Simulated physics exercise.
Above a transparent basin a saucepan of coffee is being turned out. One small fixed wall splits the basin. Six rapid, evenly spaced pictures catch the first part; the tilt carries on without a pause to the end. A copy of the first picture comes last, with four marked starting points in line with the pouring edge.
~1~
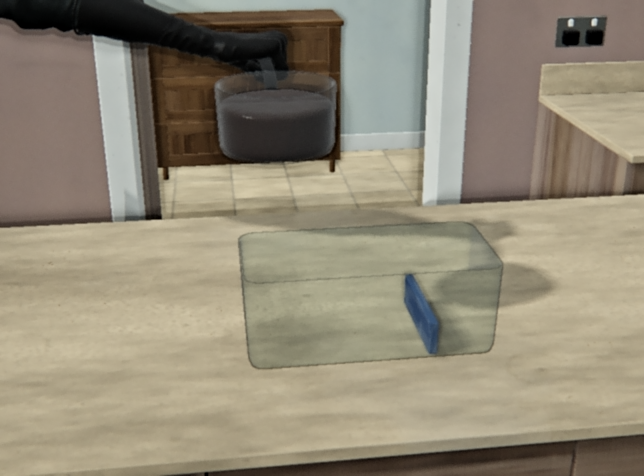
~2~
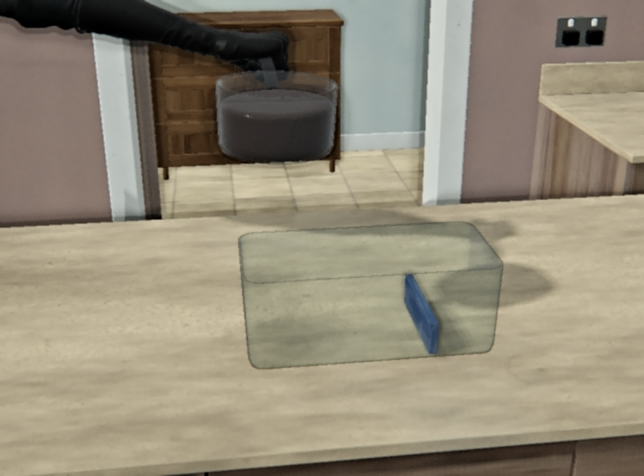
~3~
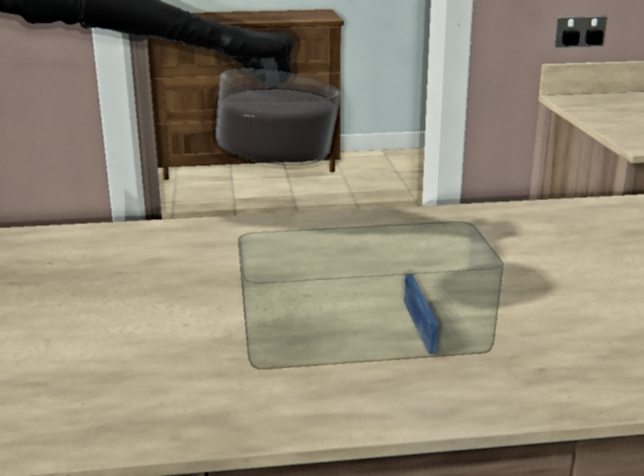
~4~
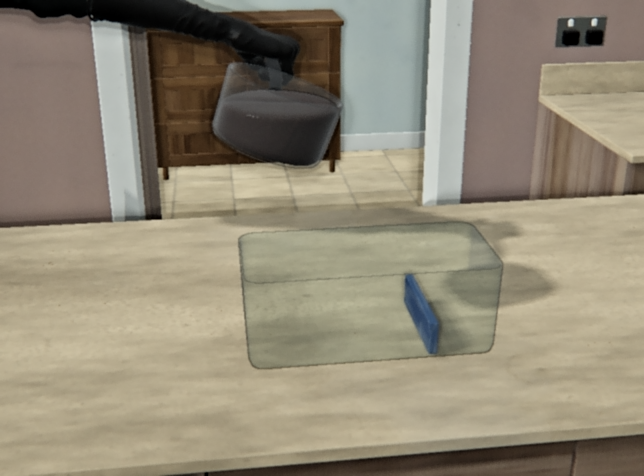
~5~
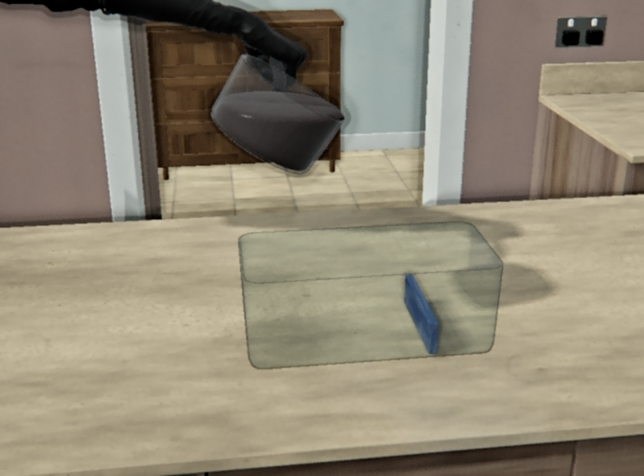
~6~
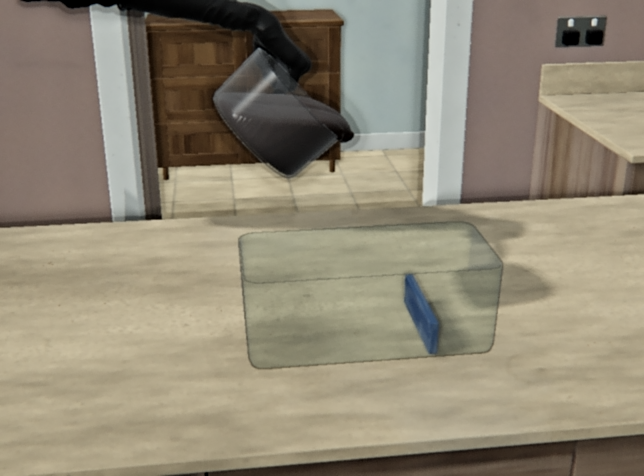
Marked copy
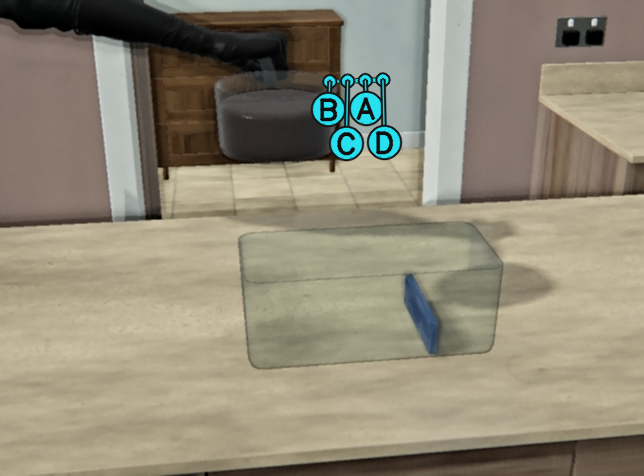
The clip opens on a black arm holding a see-through container of dark liquid upright above a clear basin with a blue divider inside, on a wooden counter. The arm tilts the container slowly, then more steeply toward the right, until dark liquid just crosses its lowered lip.
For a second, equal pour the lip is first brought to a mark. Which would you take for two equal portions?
Use dot D.
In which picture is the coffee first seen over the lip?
In picture 5.
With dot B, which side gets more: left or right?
The left one.
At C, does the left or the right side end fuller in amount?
More ends on the left.
In cyan, A at (365, 80); B at (329, 81); C at (347, 81); D at (382, 79).
With A, about 73 % ends left of the wall and 22 % right of it; 4 % is lost outside.
With B, about 88 % ends left of the wall and 7 % right of it; 5 % is lost outside.
With C, about 90 % ends left of the wall and 5 % right of it; 5 % is lost outside.
With D, about 46 % ends left of the wall and 47 % right of it; 6 % is lost outside.
